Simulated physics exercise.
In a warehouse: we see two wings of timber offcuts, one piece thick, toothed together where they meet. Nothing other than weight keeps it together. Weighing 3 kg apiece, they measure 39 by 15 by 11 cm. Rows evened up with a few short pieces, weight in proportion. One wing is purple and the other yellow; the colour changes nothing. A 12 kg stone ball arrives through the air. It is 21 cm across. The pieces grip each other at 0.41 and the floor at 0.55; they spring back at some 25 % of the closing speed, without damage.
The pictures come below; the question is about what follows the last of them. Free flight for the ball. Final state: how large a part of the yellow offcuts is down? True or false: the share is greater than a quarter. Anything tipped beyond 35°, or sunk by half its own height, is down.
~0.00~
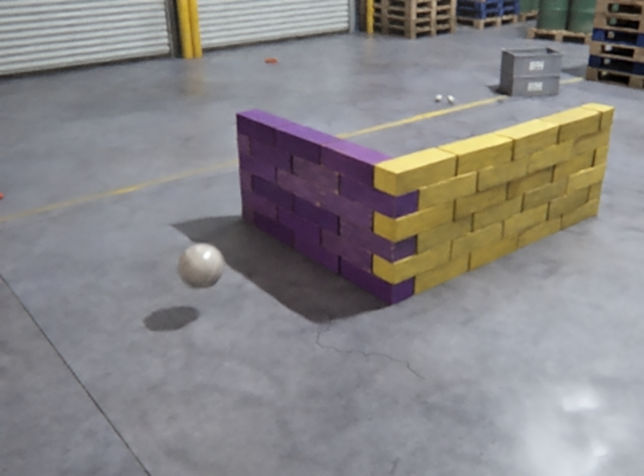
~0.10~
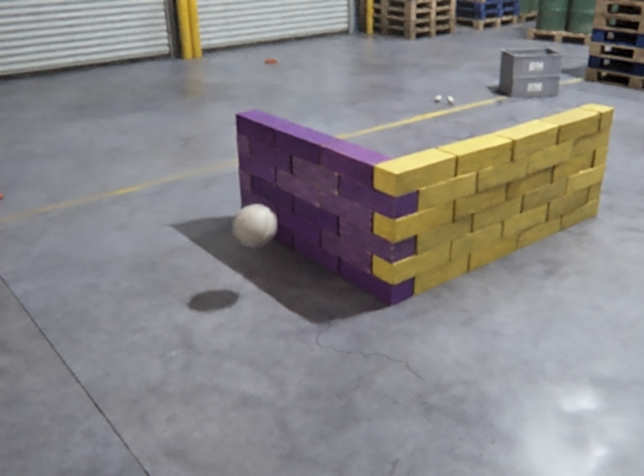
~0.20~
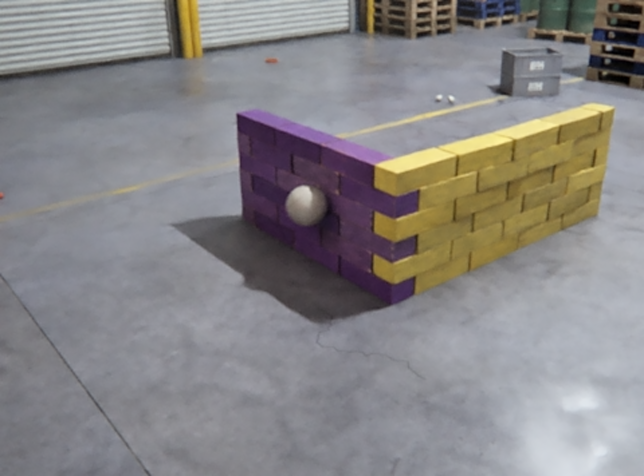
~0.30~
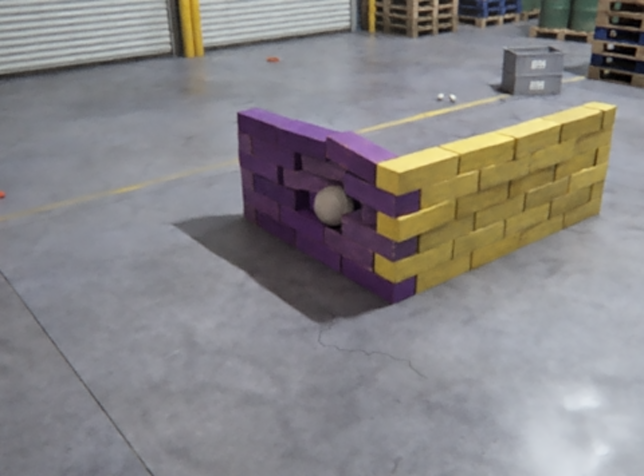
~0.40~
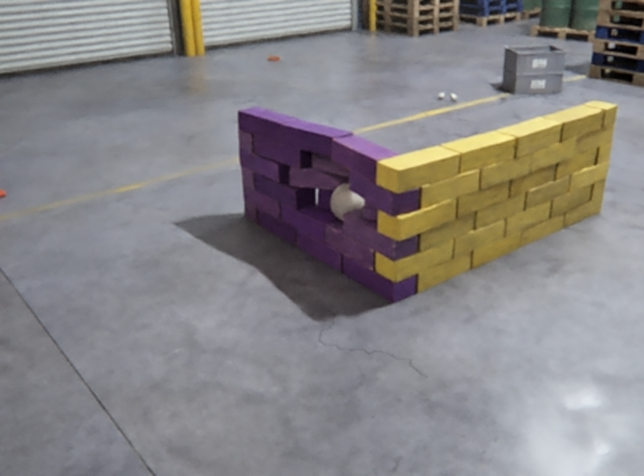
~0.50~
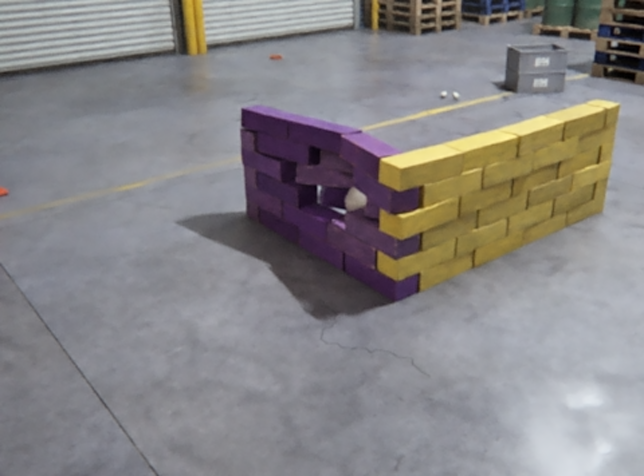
False.
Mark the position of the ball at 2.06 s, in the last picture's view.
Roughly (510, 196).
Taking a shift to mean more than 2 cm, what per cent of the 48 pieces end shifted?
I make it 20 per cent.
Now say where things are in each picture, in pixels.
In the first frame (each place is the centre of the face we see best), ball (201, 267) 62 cm from contact, 3.5 m/s; top yellow offcut (427, 175); top purple offcut (254, 129); all as stacked.
Ball (255, 226) 31 cm from contact, 3.2 m/s; top yellow offcut (427, 176), in the second frame.
Ball (307, 206) after contact, 3.1 m/s; top yellow offcut (427, 175), in the third frame.
Ball (334, 206) after contact, 1.7 m/s; top yellow offcut (430, 175); steepest lean 6°, the offcut at (329, 169); 6 have shifted, in the fourth frame.
Ball (350, 202) after contact, 0.9 m/s; top yellow offcut (430, 173); 8 have shifted, in the fifth frame.
Ball (365, 202) after contact, 1.0 m/s; top yellow offcut (432, 171); top purple offcut (263, 124) tilted 5°; steepest lean 16°, the offcut at (322, 194); 9 have shifted, in the sixth frame.
By 0.98 s, ball still moving; none of the 27 yellow offcuts down (6 of 48 in all colours); top yellow offcut tilted 8°; top purple offcut tilted 43°, 9 cm lower.
By 2.06 s, ball still moving; none of the 27 yellow offcuts down (8 of 48 in all colours); top yellow offcut tilted 12°; top purple offcut upside down.
When it is over (3.8 s), ball rolling away; 1 of the 27 yellow offcuts down (10 of 48 in all colours); top yellow offcut on its side; top purple offcut upside down. That is 4 per cent. In pixels of the last frame, middles, top yellow offcut near (295, 217), top purple offcut near (317, 183).
